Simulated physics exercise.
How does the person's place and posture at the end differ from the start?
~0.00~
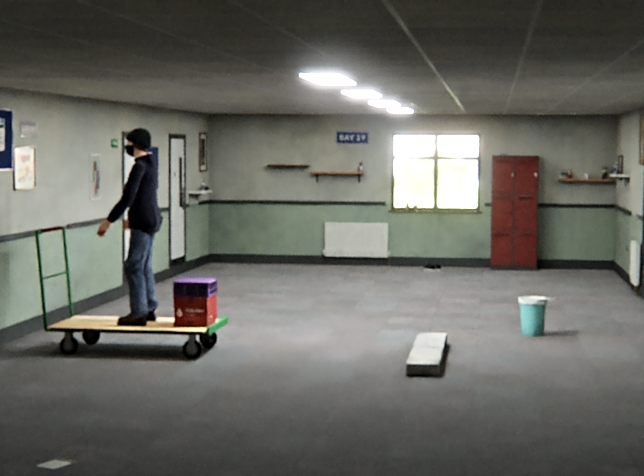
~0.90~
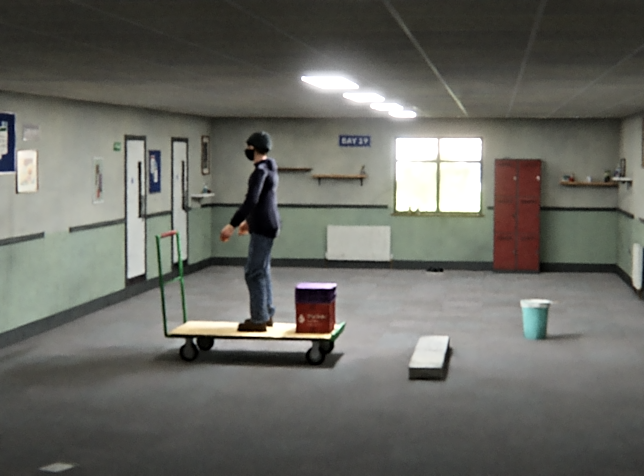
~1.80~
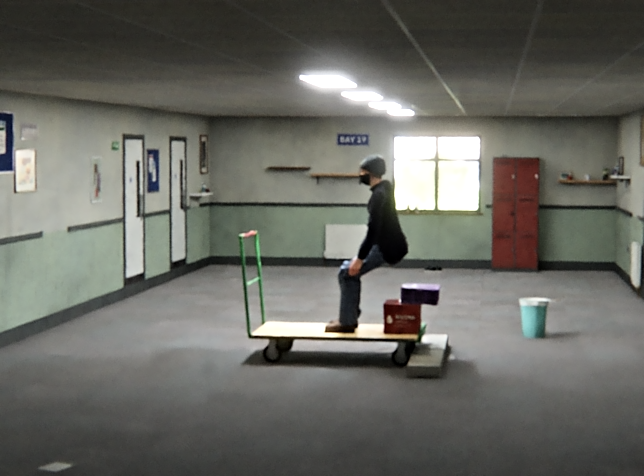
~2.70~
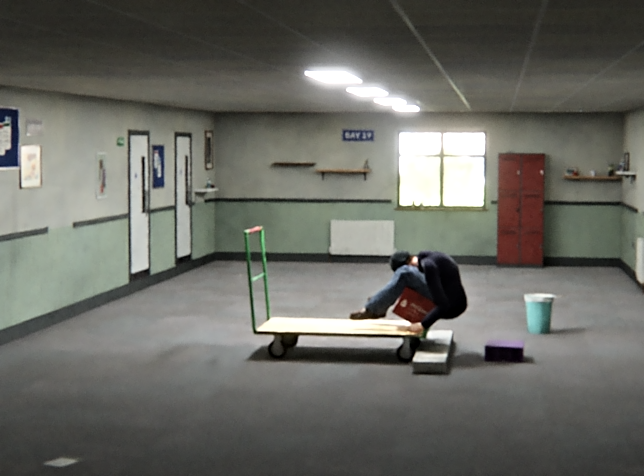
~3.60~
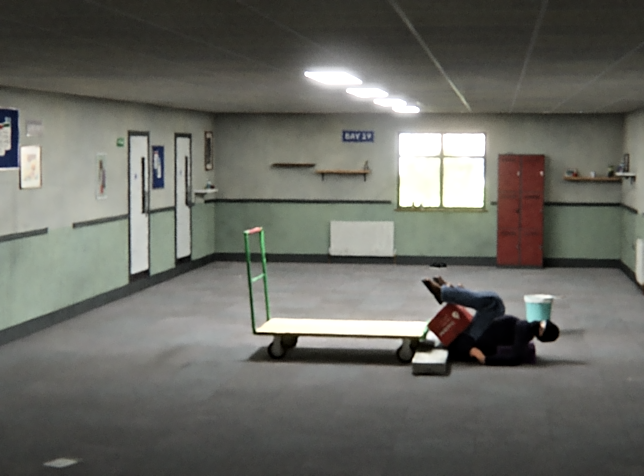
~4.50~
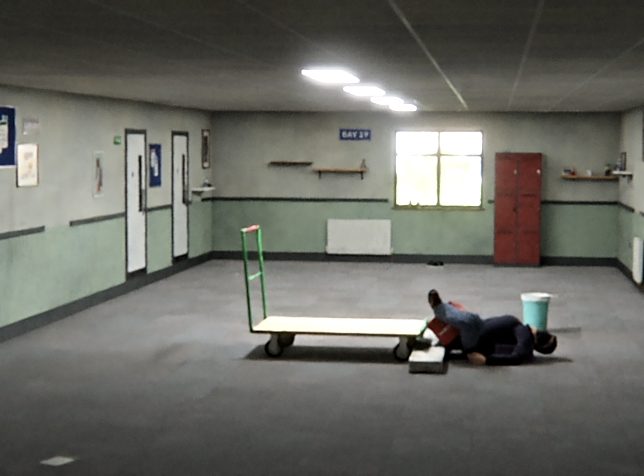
At the start the person stands upright on the trolley at the left of the room, and by the end the person is lying on the floor to the right, beyond the trolley's front edge.
